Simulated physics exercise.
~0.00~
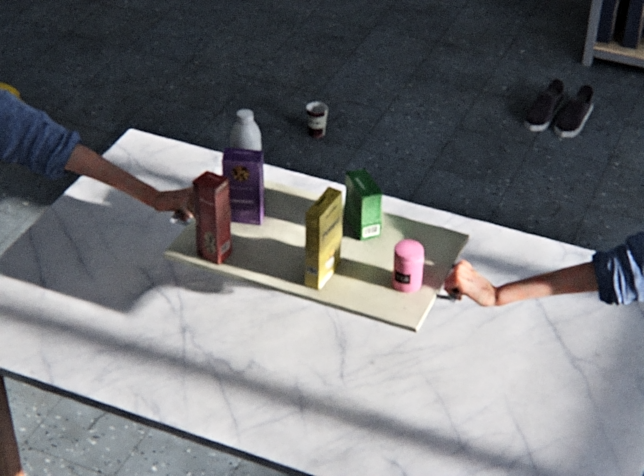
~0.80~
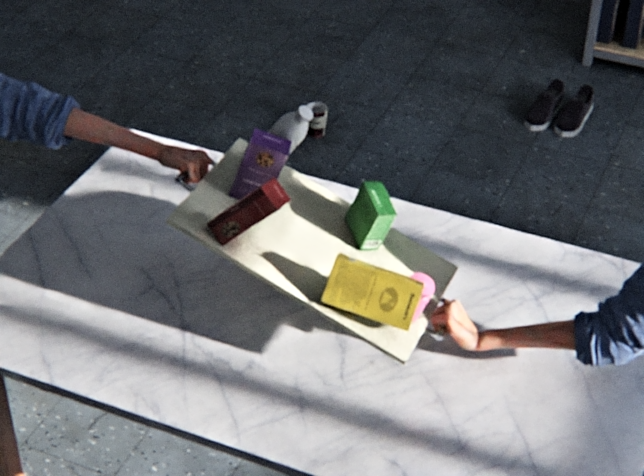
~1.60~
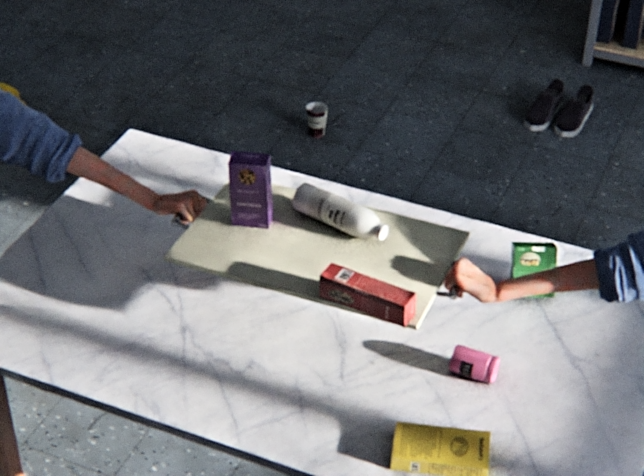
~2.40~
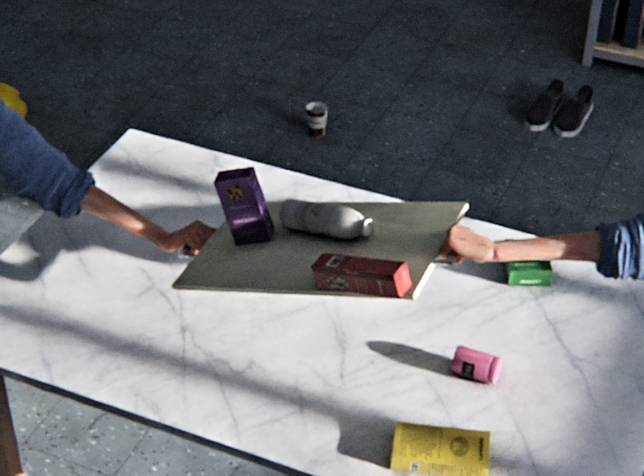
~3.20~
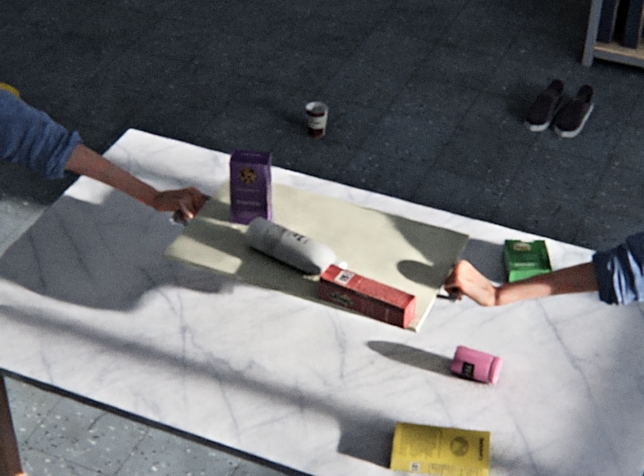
On a marble table, two hands tilting a tray, toppling bottle and red carton, spilling three items, purple packet left standing.
